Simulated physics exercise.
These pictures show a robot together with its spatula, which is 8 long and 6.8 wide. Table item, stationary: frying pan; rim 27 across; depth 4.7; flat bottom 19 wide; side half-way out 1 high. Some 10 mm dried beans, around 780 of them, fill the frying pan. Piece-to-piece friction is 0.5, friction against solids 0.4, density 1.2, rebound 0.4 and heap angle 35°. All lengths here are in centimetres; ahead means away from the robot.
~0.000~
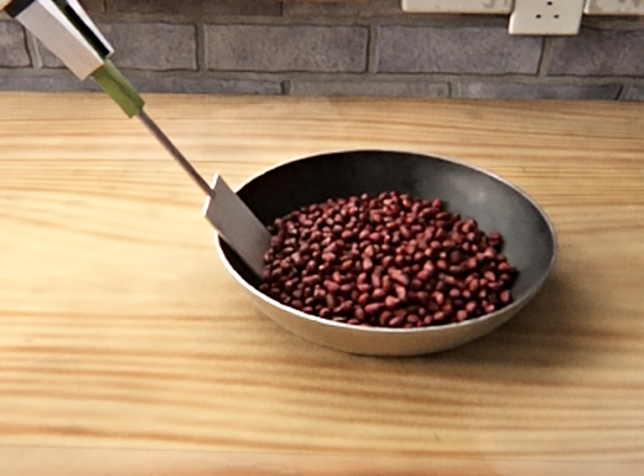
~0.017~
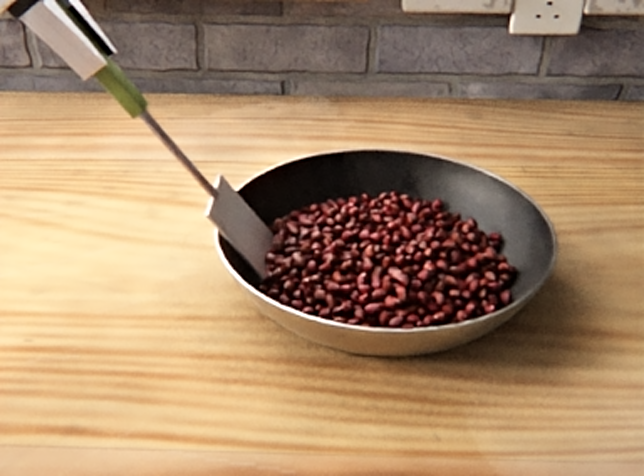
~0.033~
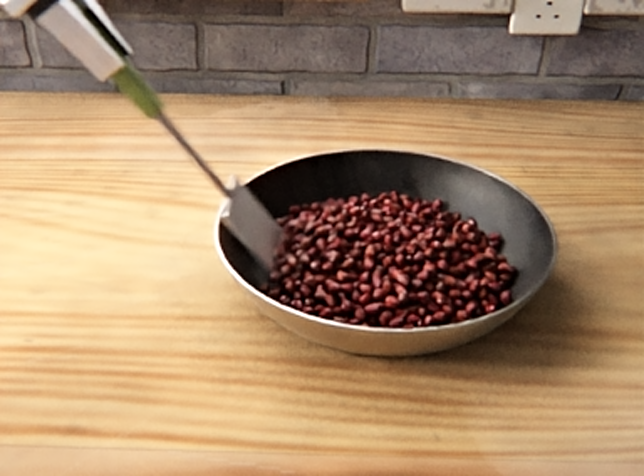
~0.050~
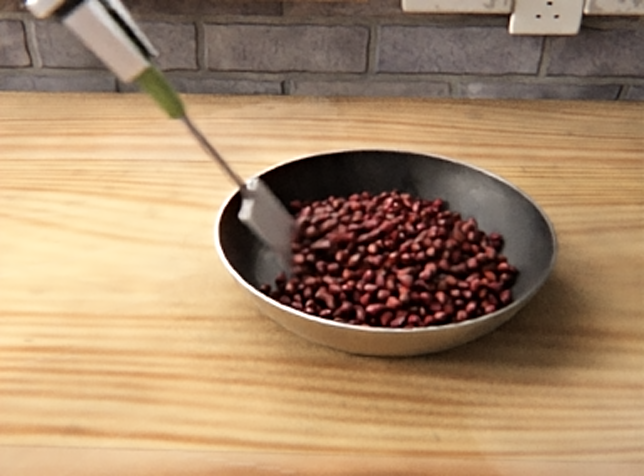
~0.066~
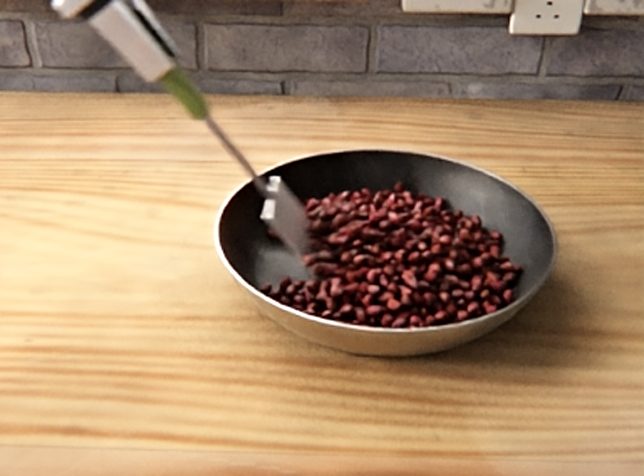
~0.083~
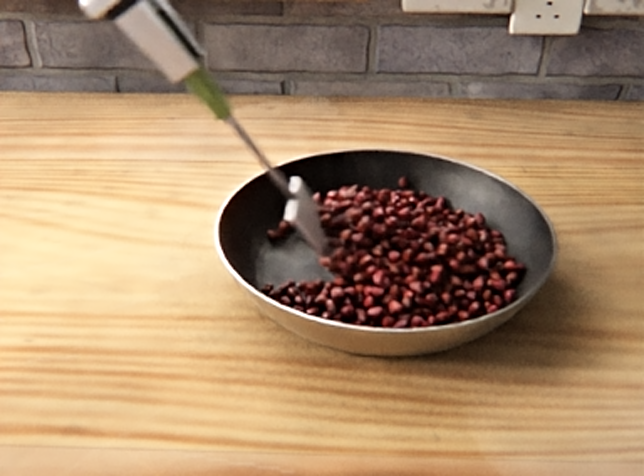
A robot-held spatula pushing through dark red beans in a frying pan on a wooden table, sliding rightward from the left side.
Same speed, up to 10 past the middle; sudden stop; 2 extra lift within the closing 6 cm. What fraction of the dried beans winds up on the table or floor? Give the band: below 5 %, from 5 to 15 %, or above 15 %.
Band: Above 15 %.
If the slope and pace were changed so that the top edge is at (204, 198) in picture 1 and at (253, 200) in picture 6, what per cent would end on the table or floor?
10 %.
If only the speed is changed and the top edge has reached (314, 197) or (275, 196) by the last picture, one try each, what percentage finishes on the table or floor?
25 % and 15 %.
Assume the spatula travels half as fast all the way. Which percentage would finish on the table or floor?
Near 10 %.
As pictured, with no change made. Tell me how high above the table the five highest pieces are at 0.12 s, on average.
6 cm or so.
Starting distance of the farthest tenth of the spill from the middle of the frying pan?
Some 40 cm from the centre.
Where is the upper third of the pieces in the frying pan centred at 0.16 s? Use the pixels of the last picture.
Near (454, 235).
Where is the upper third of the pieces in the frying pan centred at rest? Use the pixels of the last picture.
It is centred near (462, 250).
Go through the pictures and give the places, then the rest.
In the first picture, spatula top edge at (210, 193), sloping 55°; upper third of the load around (379, 249), from x 265 to 510, top at y 195; 784 in the frying pan.
In the second picture, spatula top edge at (213, 193), sloping 55°; upper third of the load around (379, 248), from x 265 to 510, top at y 195.
In the third picture, spatula top edge at (228, 195), sloping 55°; upper third of the load around (370, 249), from x 265 to 510, top at y 195.
In the fourth picture, spatula top edge at (249, 196), sloping 55°; upper third of the load around (373, 244), from x 265 to 510, top at y 195.
In the fifth picture, spatula top edge at (271, 196), sloping 55°; upper third of the load around (378, 240), from x 265 to 515, top at y 185.
In the sixth picture, spatula top edge at (293, 197), sloping 55°; upper third of the load around (383, 237), from x 270 to 520, top at y 180; 784 in the frying pan.
After 0.12 s, sloping 55°, highest piece 6 above the table; 784 in the frying pan.
After 0.16 s, sloping 55°, highest piece 7 above the table; 784 in the frying pan.
After 0.38 s, sloping 55°, highest piece 11 above the table; 602 in the frying pan, 93 on the table or floor, 89 on the blade or in flight.
After 1.43 s, sloping 55°, highest piece 4 above the table; 601 in the frying pan, 183 on the table or floor.
At rest, 601 in the frying pan, 183 on the table or floor. That is 23 % on the table or floor.
